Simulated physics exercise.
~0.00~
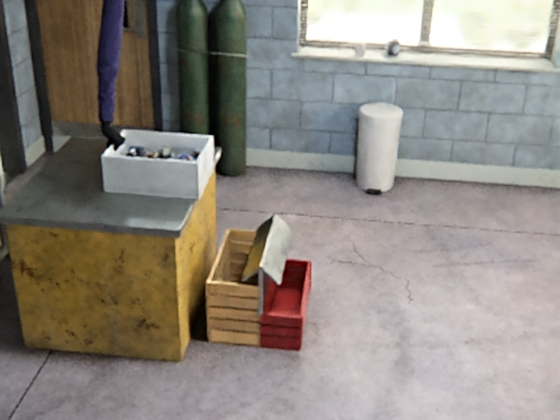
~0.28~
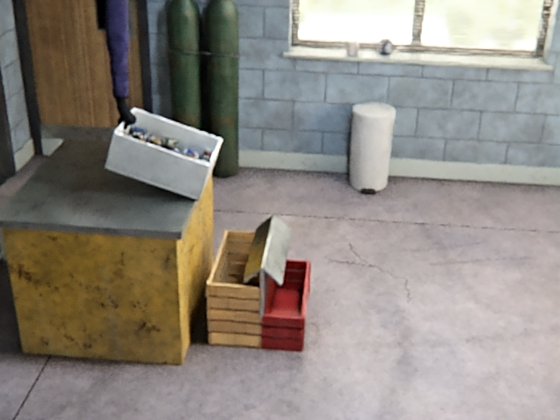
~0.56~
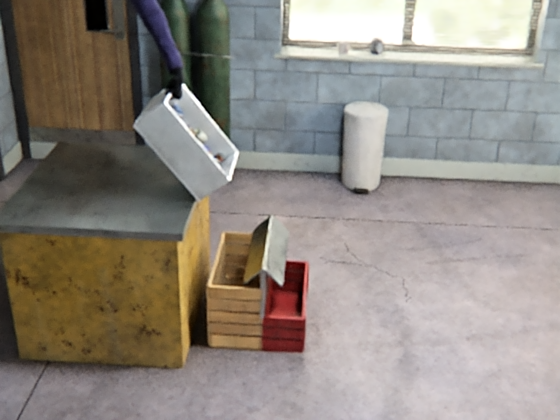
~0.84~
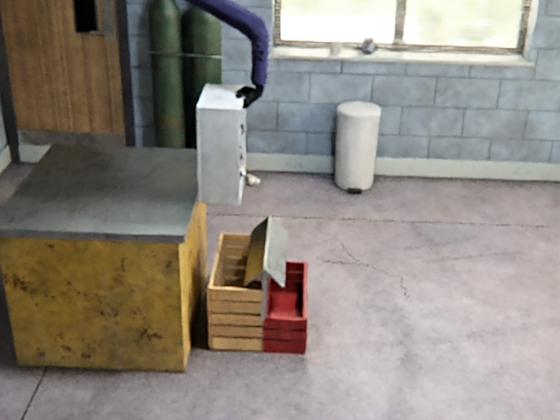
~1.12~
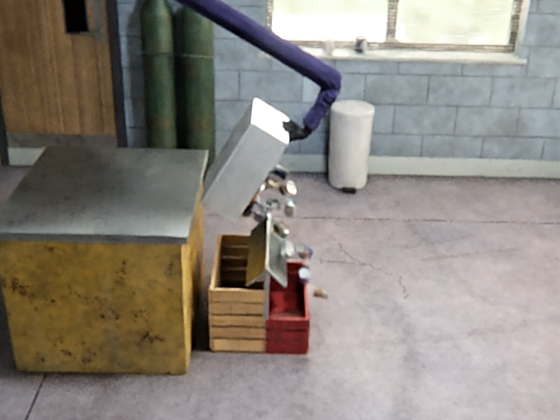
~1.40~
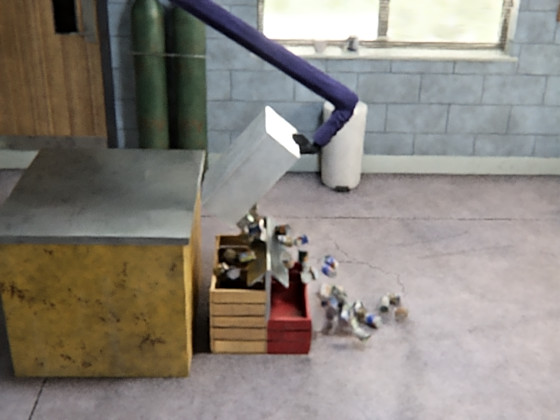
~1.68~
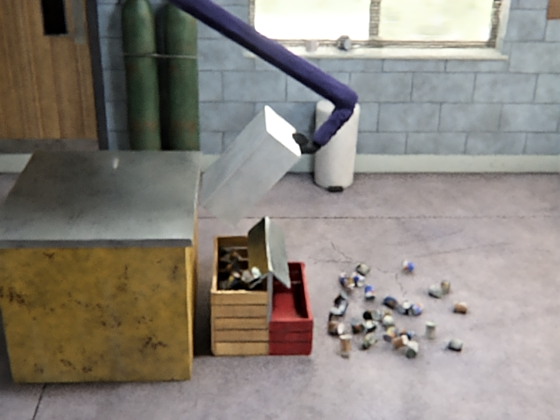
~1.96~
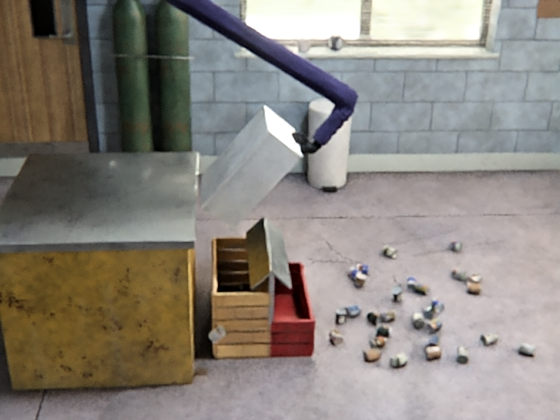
A white crate tips over the wooden box and red tub, spilling most tins onto the floor beyond.
